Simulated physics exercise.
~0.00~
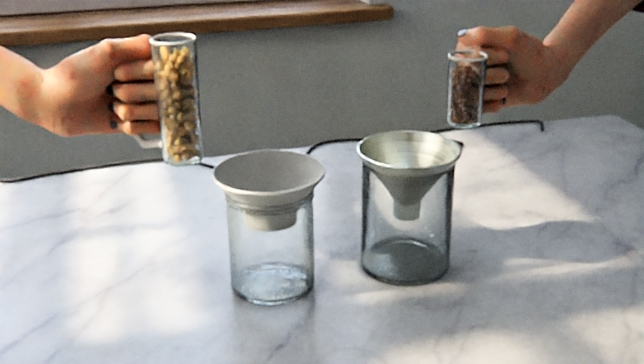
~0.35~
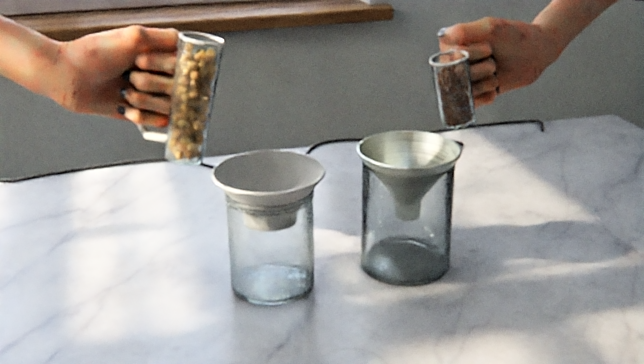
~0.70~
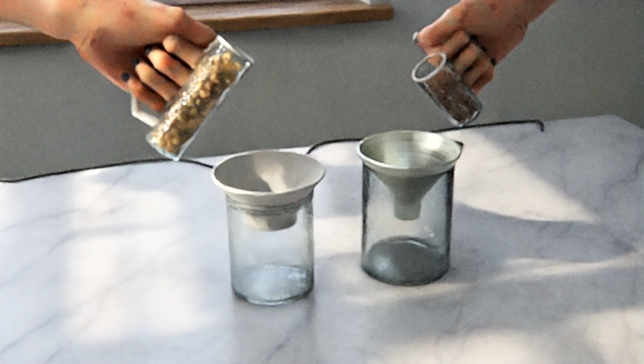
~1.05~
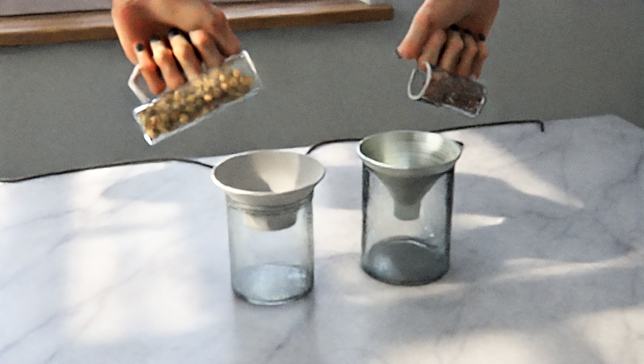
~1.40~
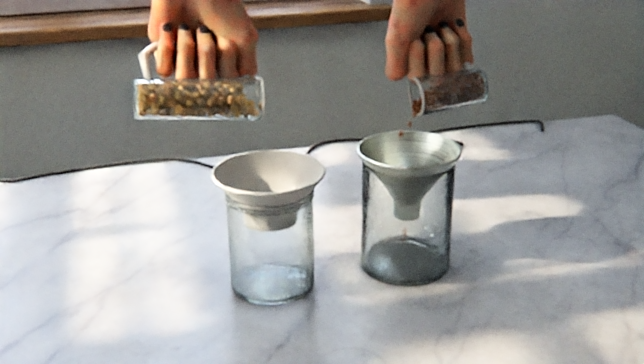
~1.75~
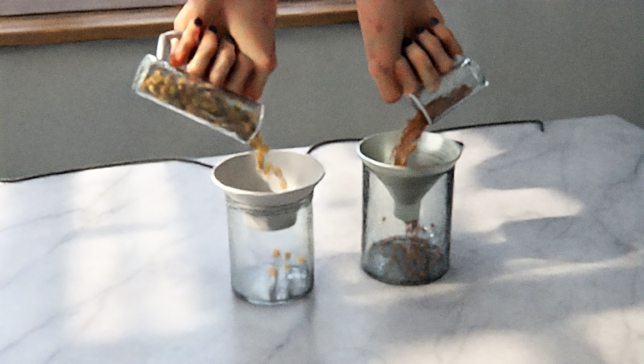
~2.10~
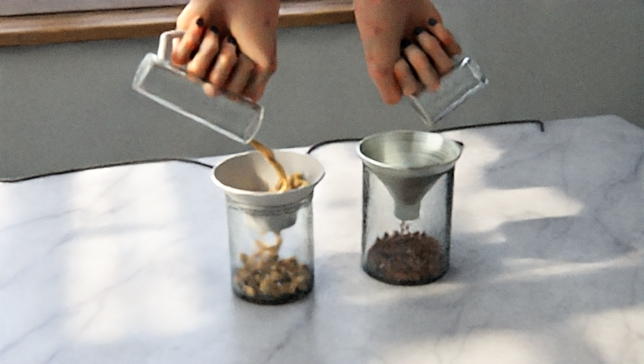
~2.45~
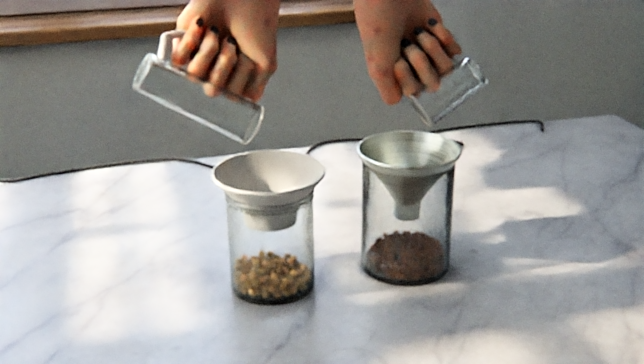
The video shows two hands holding small glass cups of dry, loose pieces, yellowish on the left and reddish-brown on the right, then tipping them over funnels set on glass jars. The pieces pour through both funnels, leaving the cups empty and all the contents settled in the jars.
